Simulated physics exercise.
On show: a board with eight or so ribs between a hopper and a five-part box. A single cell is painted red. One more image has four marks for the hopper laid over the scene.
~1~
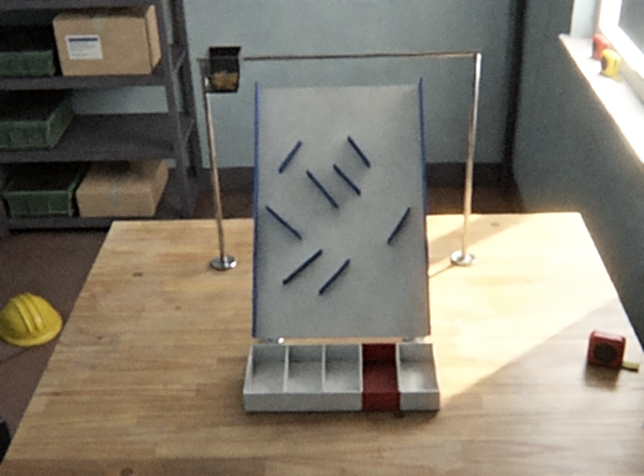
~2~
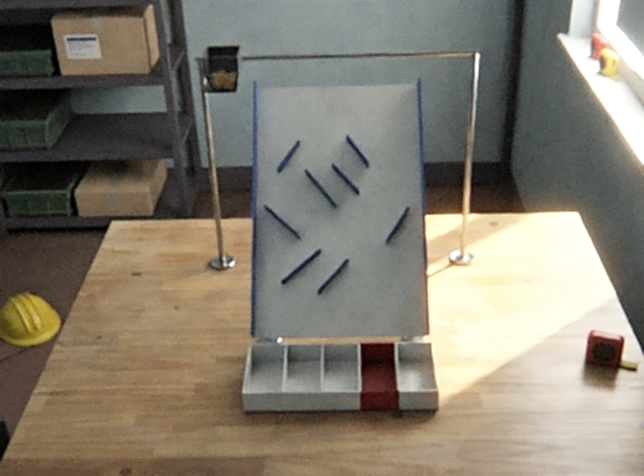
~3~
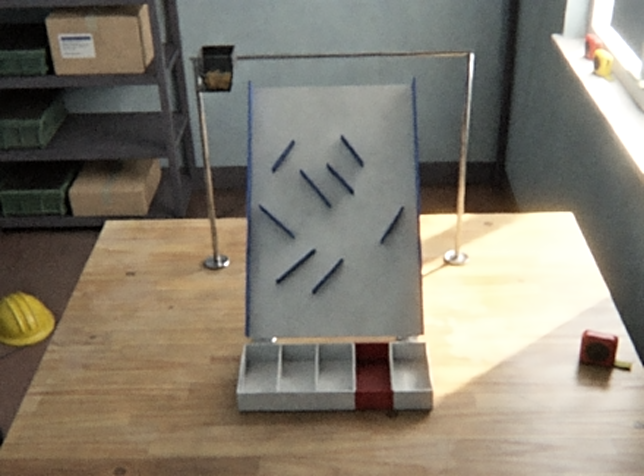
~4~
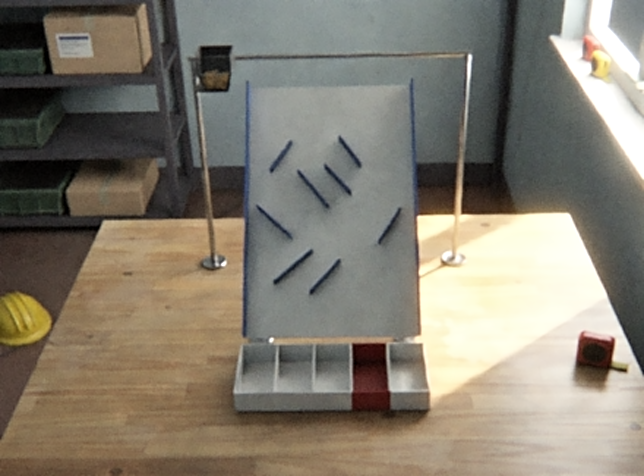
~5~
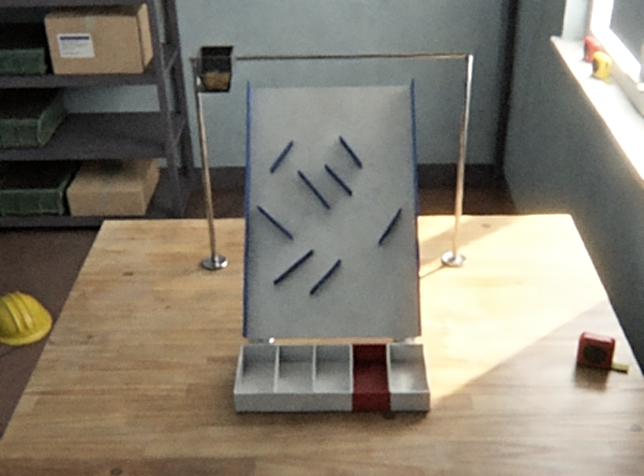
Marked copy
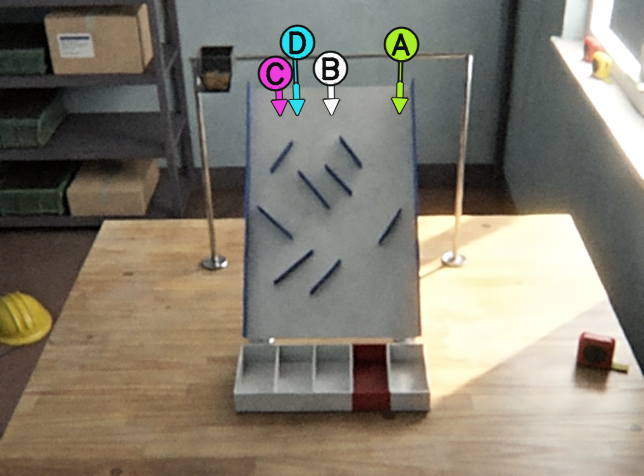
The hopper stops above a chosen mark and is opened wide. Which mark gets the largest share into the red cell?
B.
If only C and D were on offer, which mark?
That is mark D.
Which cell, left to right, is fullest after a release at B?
The fourth.
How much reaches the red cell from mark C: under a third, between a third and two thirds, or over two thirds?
Mark C gives under a third.
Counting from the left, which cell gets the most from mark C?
The first from the left.
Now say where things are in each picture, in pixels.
The first picture shows hopper at (226, 80), dried chickpeas, door shut.
The second picture shows ribs (277, 169) to (299, 140), (347, 135) to (369, 164), (305, 169) to (336, 205).
The third picture shows ribs (327, 163) to (353, 191), (259, 205) to (294, 235), (381, 241) to (403, 206).
The fourth picture shows ribs (273, 282) to (312, 249), (310, 291) to (340, 259).
The fifth picture shows red cell at (371, 400), number 4 of 5 from the left.
On the marked copy, mark A meets the board at (399, 107); mark B meets the board at (331, 109); mark C meets the board at (279, 109); mark D meets the board at (297, 109).
If A is chosen, a small part in the red cell, most in other cells, a small part outside the box.
If B is chosen, most in the red cell, about a quarter in other cells.
If C is chosen, a small part in the red cell, nearly all in other cells.
If D is chosen, about a quarter in the red cell, about two thirds in other cells, a stray few outside the box.
